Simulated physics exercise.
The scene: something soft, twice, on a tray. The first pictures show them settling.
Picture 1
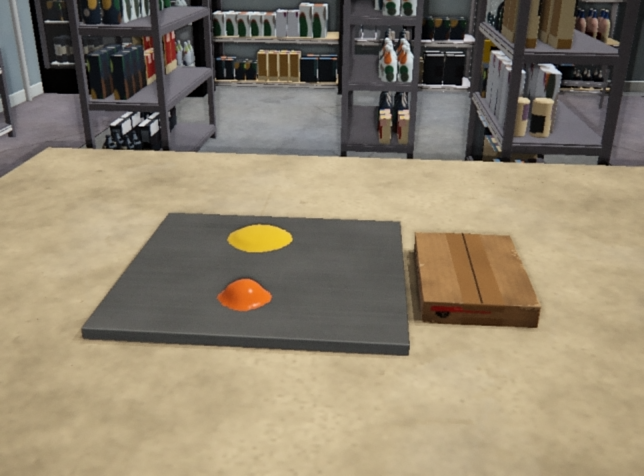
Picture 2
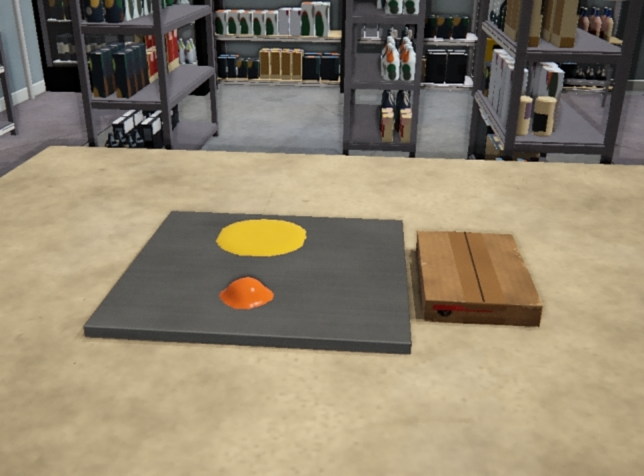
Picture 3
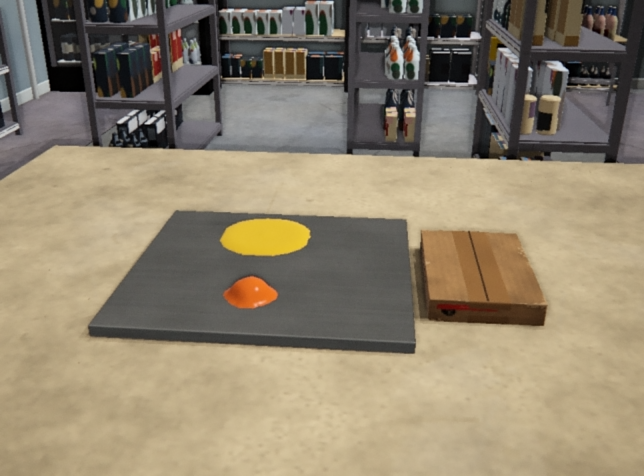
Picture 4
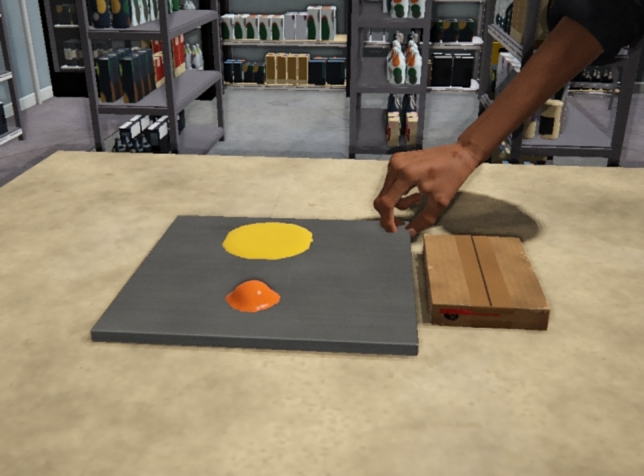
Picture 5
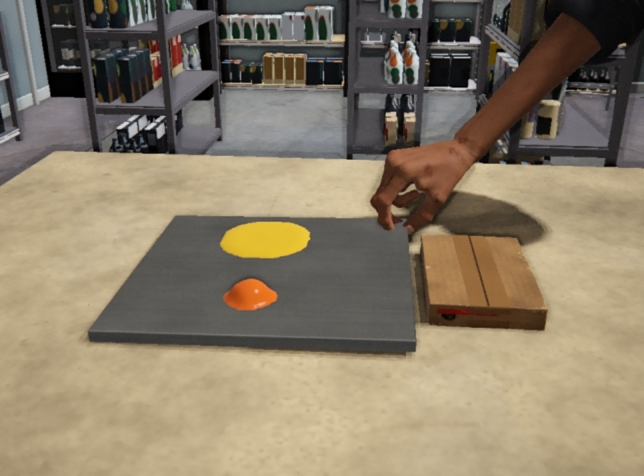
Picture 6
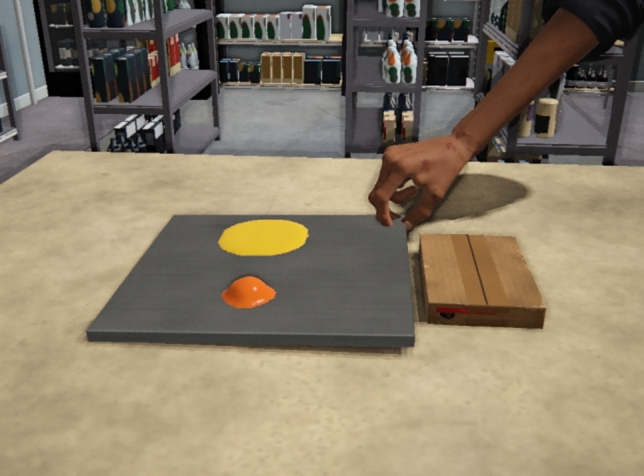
The yellow spoonful spreads thin beside an orange mound, then a hand slightly lifts the tray's end.
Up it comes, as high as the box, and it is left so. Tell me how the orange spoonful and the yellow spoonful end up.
The orange spoonful keeps clear of the edge and the yellow spoonful keeps clear of the edge.
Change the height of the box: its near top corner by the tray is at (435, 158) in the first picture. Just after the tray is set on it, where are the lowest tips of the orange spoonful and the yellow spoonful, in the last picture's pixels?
At (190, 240), and at (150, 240).
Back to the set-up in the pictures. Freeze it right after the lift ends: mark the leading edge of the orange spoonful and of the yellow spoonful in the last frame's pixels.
In turn (225, 287) and (224, 232).
A moment on, slope about 5°; the orange spoonful has not moved; the yellow spoonful has not moved.
Further on, the orange spoonful has not moved; the yellow spoonful has not moved.
When it is over, slope about 5°; the orange spoonful has not moved; the yellow spoonful has not moved.
